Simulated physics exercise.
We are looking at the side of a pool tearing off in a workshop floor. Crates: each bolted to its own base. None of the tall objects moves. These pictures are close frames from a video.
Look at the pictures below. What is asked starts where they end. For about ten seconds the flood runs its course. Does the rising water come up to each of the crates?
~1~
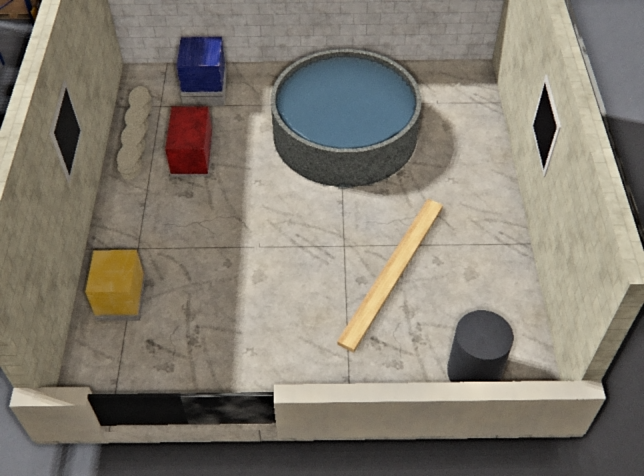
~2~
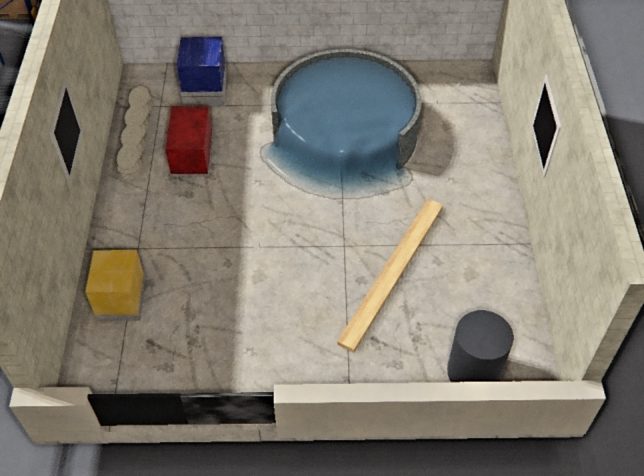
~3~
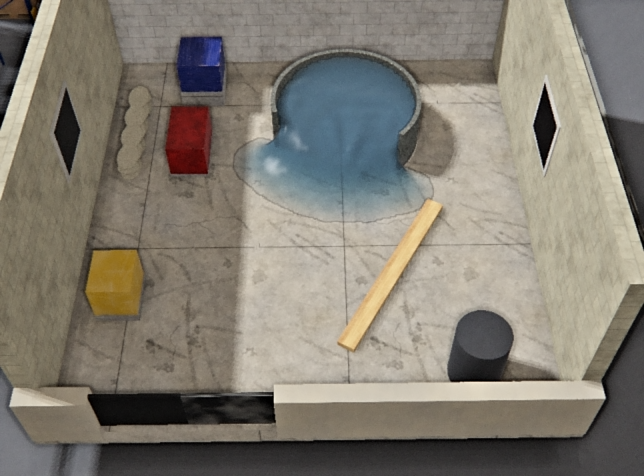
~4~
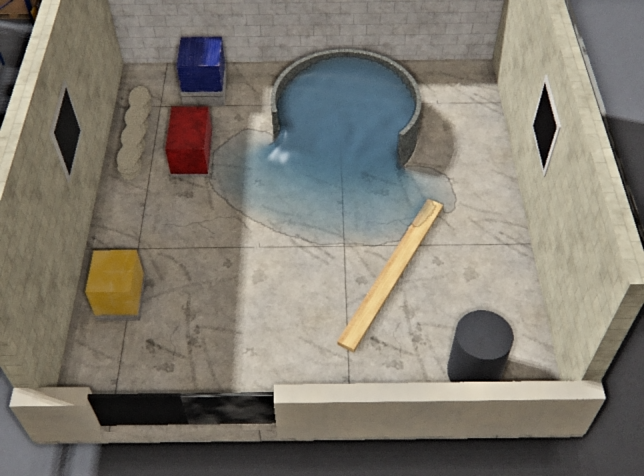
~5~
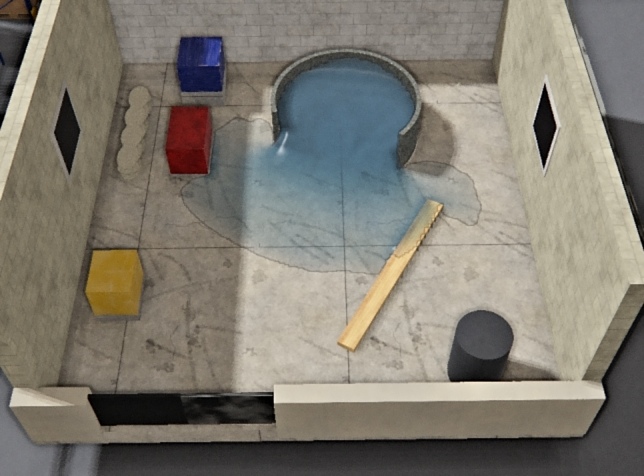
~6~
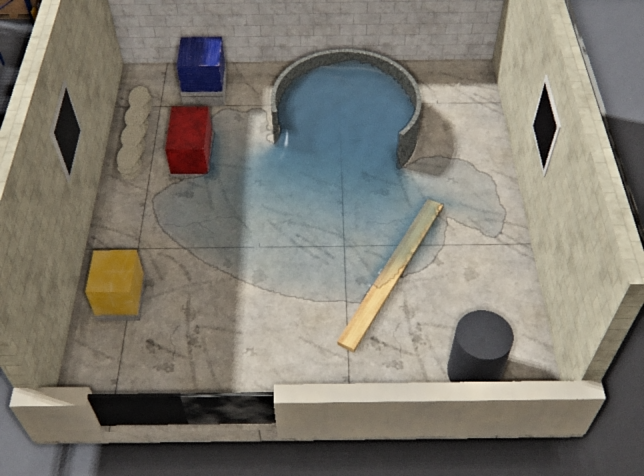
Outcome: The yellow crate will meet the water; the red crate will meet the water; the blue crate will avoid the water.
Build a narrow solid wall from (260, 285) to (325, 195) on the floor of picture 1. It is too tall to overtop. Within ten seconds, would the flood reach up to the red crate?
Red crate: Flooded.
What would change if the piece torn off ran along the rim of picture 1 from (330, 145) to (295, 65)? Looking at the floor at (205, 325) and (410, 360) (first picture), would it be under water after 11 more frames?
Submerged, untouched.
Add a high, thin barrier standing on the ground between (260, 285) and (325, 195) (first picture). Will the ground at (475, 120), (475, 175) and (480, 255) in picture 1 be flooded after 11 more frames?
One by one: Spared, spared, soaked.
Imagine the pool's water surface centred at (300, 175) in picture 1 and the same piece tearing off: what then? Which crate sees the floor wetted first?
One in yellow.
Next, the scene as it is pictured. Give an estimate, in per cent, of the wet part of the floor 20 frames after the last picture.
It comes to 65 per cent.
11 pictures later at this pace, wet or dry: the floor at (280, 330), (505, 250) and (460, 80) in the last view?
First inundated, second inundated, third spared.
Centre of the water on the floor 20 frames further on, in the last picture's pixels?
At roughly (275, 285).
A moment on, water covers 55 % of the floor; the yellow crate water round its plinth, the red crate water round its plinth, the blue crate water round its plinth.
Next, water covers 70 % of the floor; the yellow crate water round its plinth, the red crate water round its plinth, the blue crate water round its plinth.
Then, water covers 65 % of the floor; the yellow crate water round its plinth, the red crate water round its plinth, the blue crate water round its plinth.
Later, water covers 80 % of the floor; the yellow crate water round its plinth, the red crate water round its plinth, the blue crate water round its plinth.
In the end, water covers 95 % of the floor; the yellow crate was topped, the red crate was topped, the blue crate stayed above the water.
